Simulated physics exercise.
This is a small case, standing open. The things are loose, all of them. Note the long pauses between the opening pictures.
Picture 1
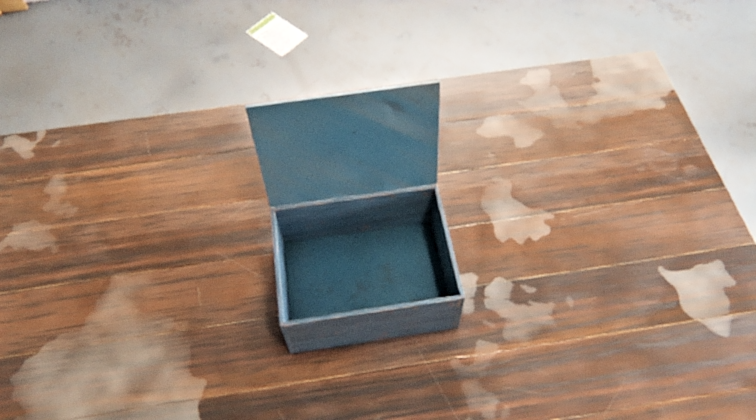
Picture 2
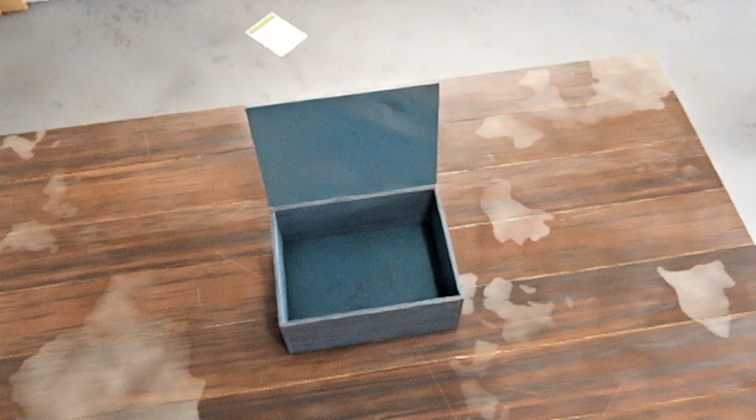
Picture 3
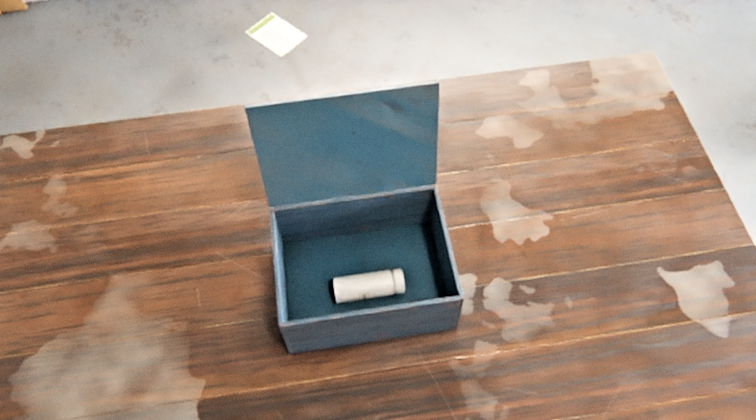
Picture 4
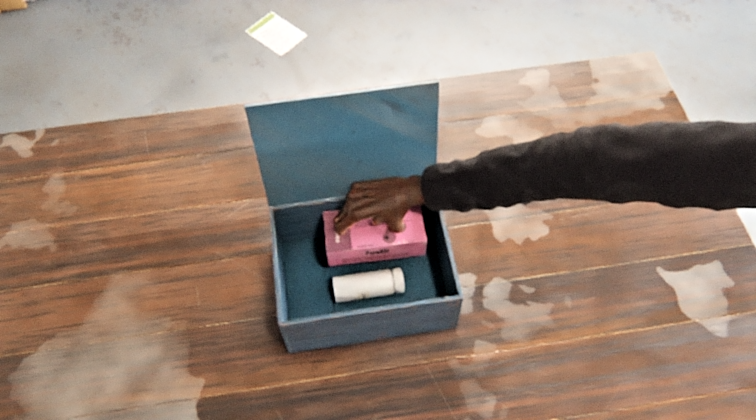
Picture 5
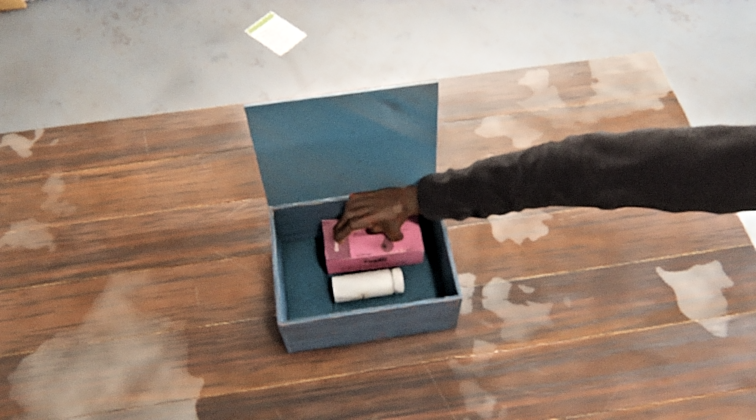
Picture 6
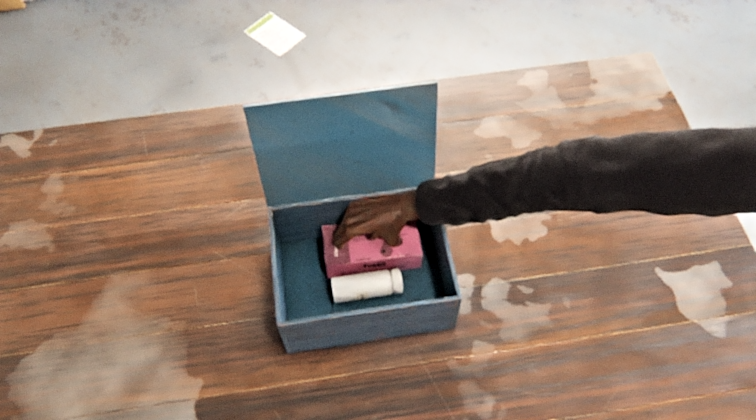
Inside an open blue box, a white cylinder appears, then a hand lowers a pink carton behind it.
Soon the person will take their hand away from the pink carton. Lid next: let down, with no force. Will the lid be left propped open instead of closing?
No, it closes flat.
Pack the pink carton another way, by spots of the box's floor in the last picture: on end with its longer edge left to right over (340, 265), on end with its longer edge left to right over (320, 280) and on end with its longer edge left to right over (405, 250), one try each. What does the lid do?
Shut; open; shut.
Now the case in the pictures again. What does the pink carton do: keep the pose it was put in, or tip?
As it turns out, the pink carton keeps its original angle.
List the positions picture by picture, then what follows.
In the first frame, the last thing is not in view yet.
In the second frame, the last thing is not in view yet.
In the third frame, the last thing is not in view yet; white shaker (369, 286).
In the fourth frame, coming down; pink carton (375, 233); white shaker (369, 285).
In the fifth frame, coming down; pink carton (373, 242); white shaker (368, 285).
In the sixth frame, in place under the hand; pink carton (372, 247); white shaker (367, 285).
Then, 1.50 s on from there, lid 66° above the rim.
Then, 1.80 s on from there, lid 35° above the rim.
In the end, lid shut; both unmoved. At the end, from the last picture's camera, pink carton near (372, 247).
